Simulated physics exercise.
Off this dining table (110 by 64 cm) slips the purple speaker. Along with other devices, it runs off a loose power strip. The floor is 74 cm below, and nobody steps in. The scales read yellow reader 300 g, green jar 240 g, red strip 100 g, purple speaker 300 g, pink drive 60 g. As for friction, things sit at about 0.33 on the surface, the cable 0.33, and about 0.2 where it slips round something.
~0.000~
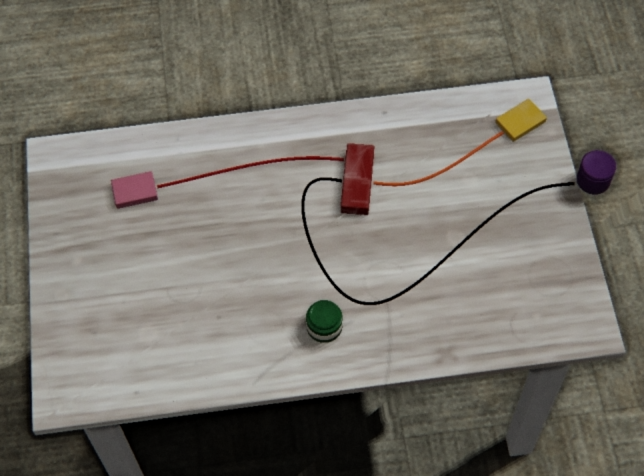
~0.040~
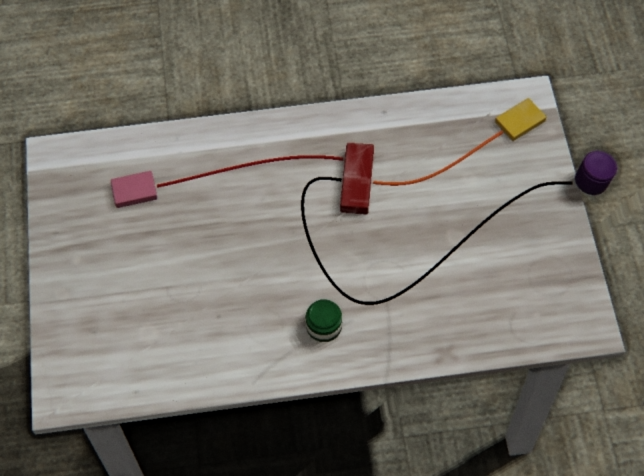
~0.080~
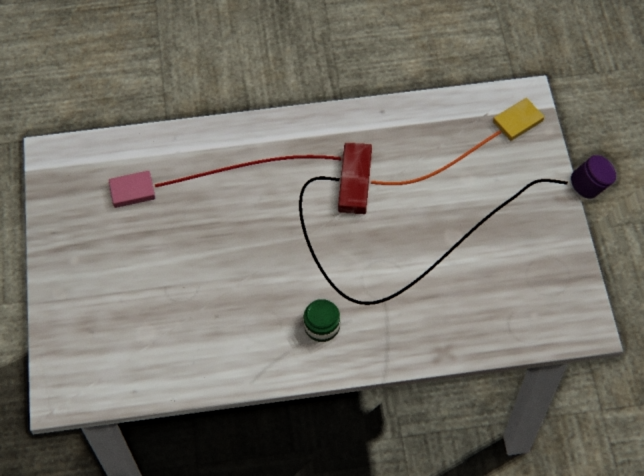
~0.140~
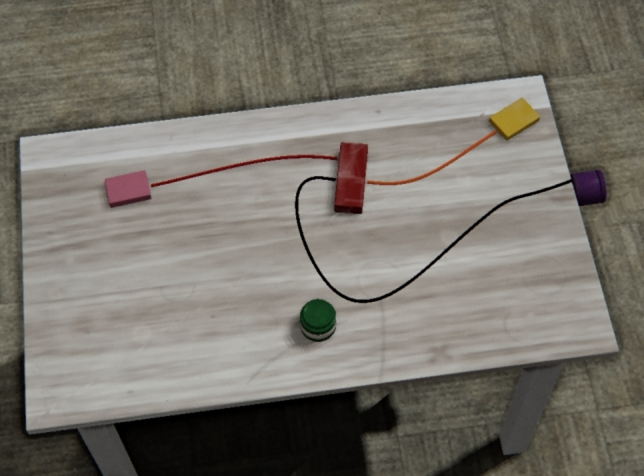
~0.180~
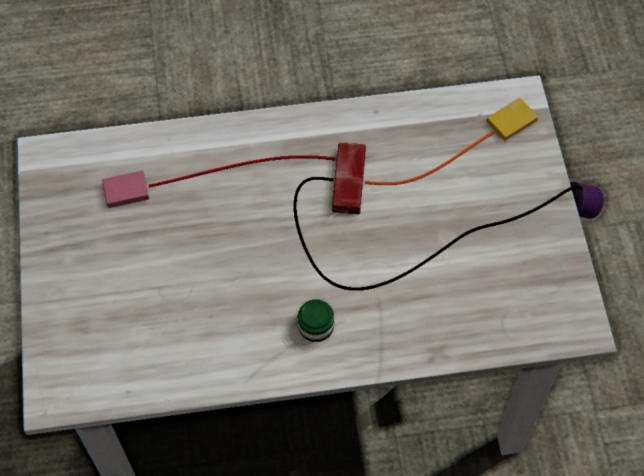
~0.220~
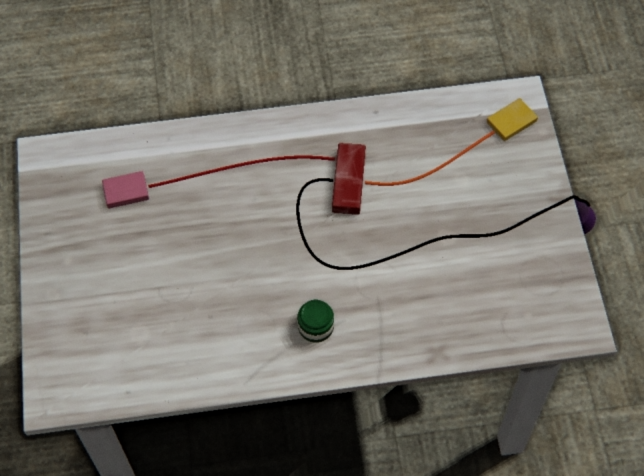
A pale wood-grain table stands on a grey-green patterned floor, seen from above at a slight tilt. A red block sits near the middle, corded to a pink block at left, a yellow one at upper right and a purple cylinder at the right edge, with a green jar below. The purple cylinder tips and sinks beyond the edge, drawing the black cable's loop tighter, while the view shifts slightly.
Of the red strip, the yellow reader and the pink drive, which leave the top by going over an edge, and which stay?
Result: Red strip: Down. Yellow reader: Down. Pink drive: Down.
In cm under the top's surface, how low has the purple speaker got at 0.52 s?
Roughly 65 centimetres.
At 0.5 s, the strip's end of the black cable at (450, 163); pink drive 31 cm off its start, red strip 18 cm off its start, purple speaker over the edge.
At 0.8 s, the strip's end of the black cable at (562, 146); pink drive 98 cm off its start, red strip 46 cm off its start, purple speaker over the edge.
At 1.1 s, the strip has left the top; pink drive over the edge, red strip over the edge, yellow reader 6 cm off its start at (544, 120).
At 1.4 s, the strip has left the top; pink drive over the edge, red strip over the edge, yellow reader over the edge.
At 2.6 s, the strip has left the top; pink drive over the edge, red strip over the edge, yellow reader over the edge, purple speaker over the edge.
